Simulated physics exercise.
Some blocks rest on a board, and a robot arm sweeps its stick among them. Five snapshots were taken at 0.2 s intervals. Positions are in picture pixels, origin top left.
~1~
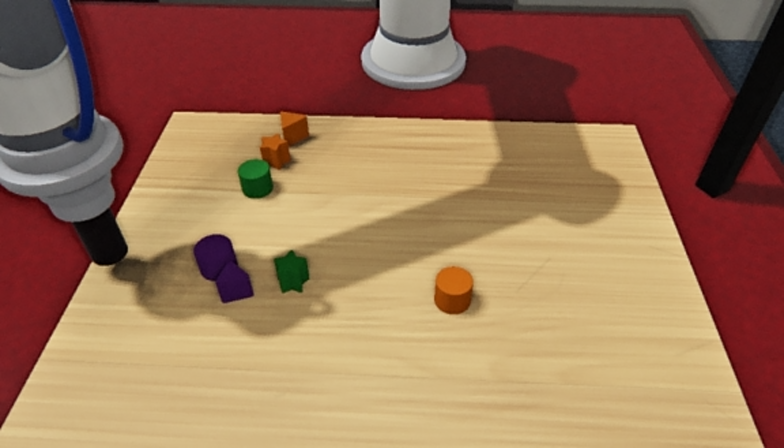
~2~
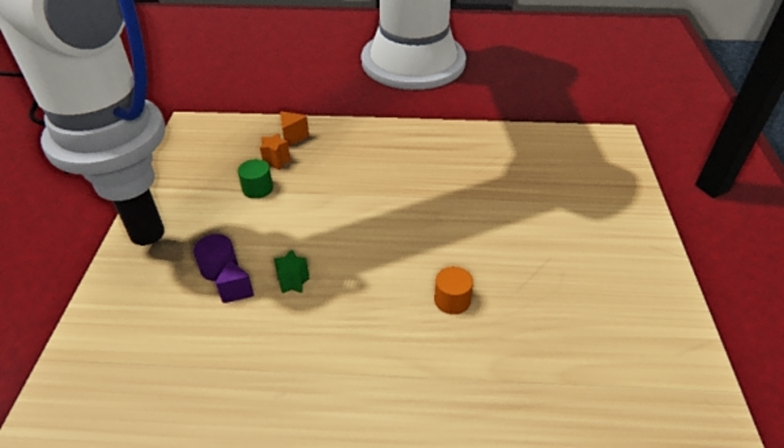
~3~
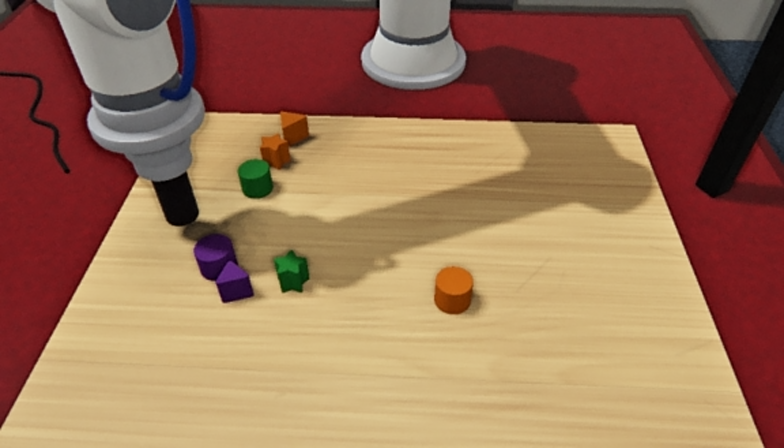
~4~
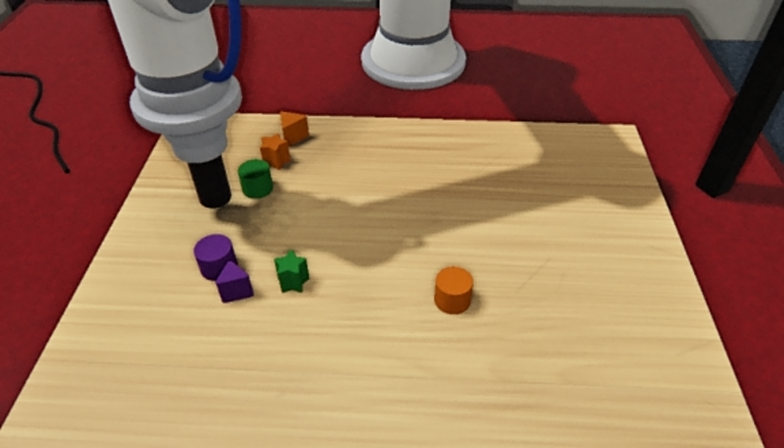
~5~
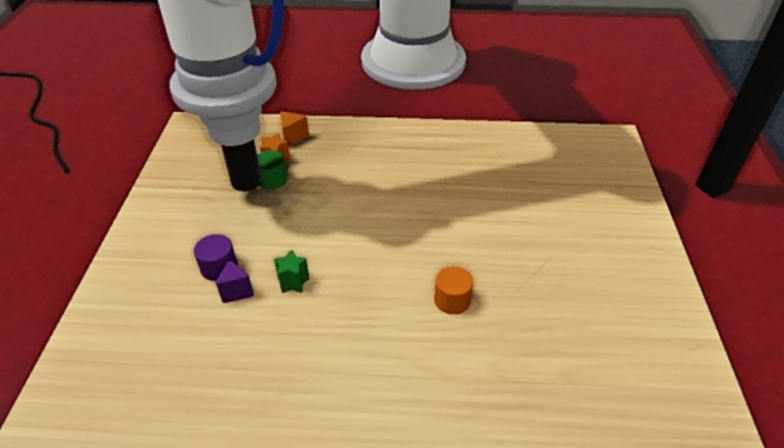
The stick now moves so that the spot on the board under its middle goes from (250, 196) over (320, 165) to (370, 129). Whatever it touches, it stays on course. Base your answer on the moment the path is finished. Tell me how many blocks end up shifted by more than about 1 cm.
I'm going with two.
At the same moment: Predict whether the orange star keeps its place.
It leaves its spot.
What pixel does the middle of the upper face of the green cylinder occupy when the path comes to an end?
I'd guess (330, 112).
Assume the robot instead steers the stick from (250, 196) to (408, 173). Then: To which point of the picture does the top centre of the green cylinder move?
The top centre is at (299, 149).
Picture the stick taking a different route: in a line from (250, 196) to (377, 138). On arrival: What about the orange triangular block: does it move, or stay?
The orange triangular block will stay where it is.
On the path given first. One third of the way, stick (297, 161); green cylinder (308, 136); orange star (280, 134), turned 75° anticlockwise.
Two thirds of the way, stick (338, 139); green cylinder (327, 117); orange star (280, 134), turned 75° anticlockwise.
At the end, stick (370, 116); green cylinder (330, 112); orange star (280, 134), turned 75° anticlockwise; orange triangular block still.
